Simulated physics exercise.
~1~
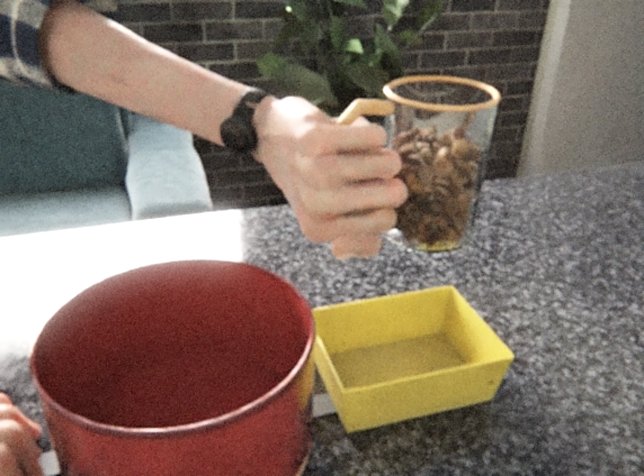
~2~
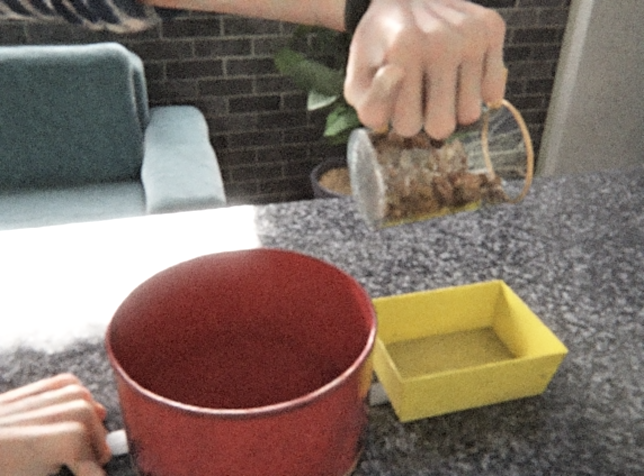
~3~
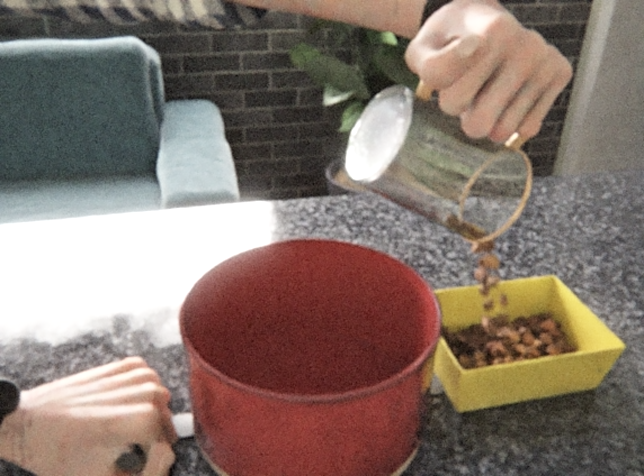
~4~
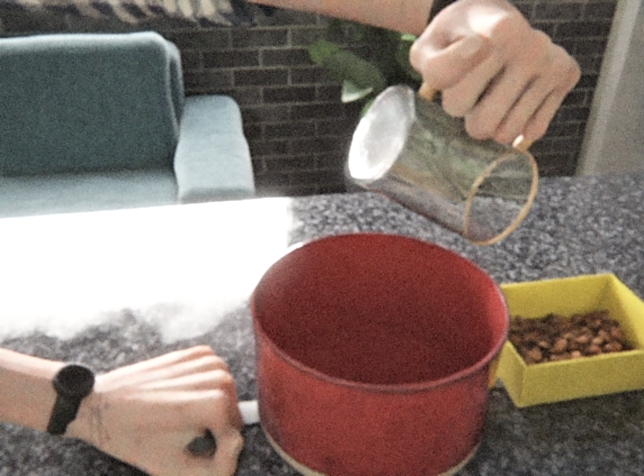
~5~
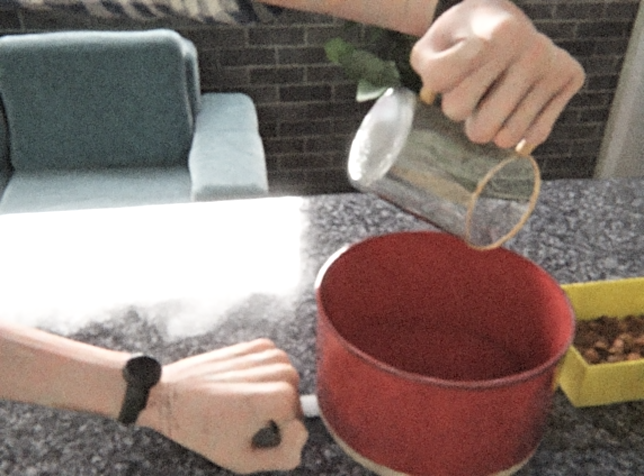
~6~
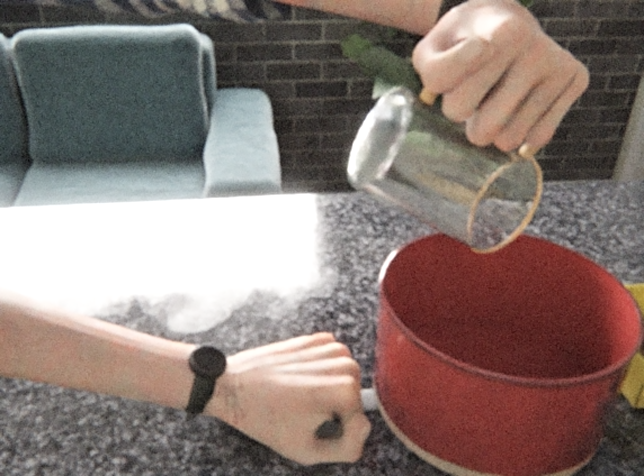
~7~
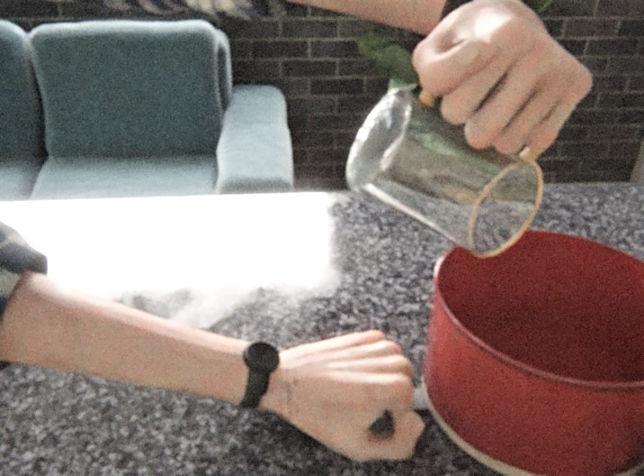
On a speckled grey countertop in a room with a teal sofa, a leafy plant and a dark brick wall, seen from slightly above, a hand holds a clear cup of brown kibble. Below stand a red pot and, to its right, a yellow tin. The hand tips the cup over while another hand at the pot's left side moves along as both containers slide right. The kibble pours into the yellow tin, leaving the cup empty. The upturned cup stays held as the tin slides out of view, the red pot below remaining empty.
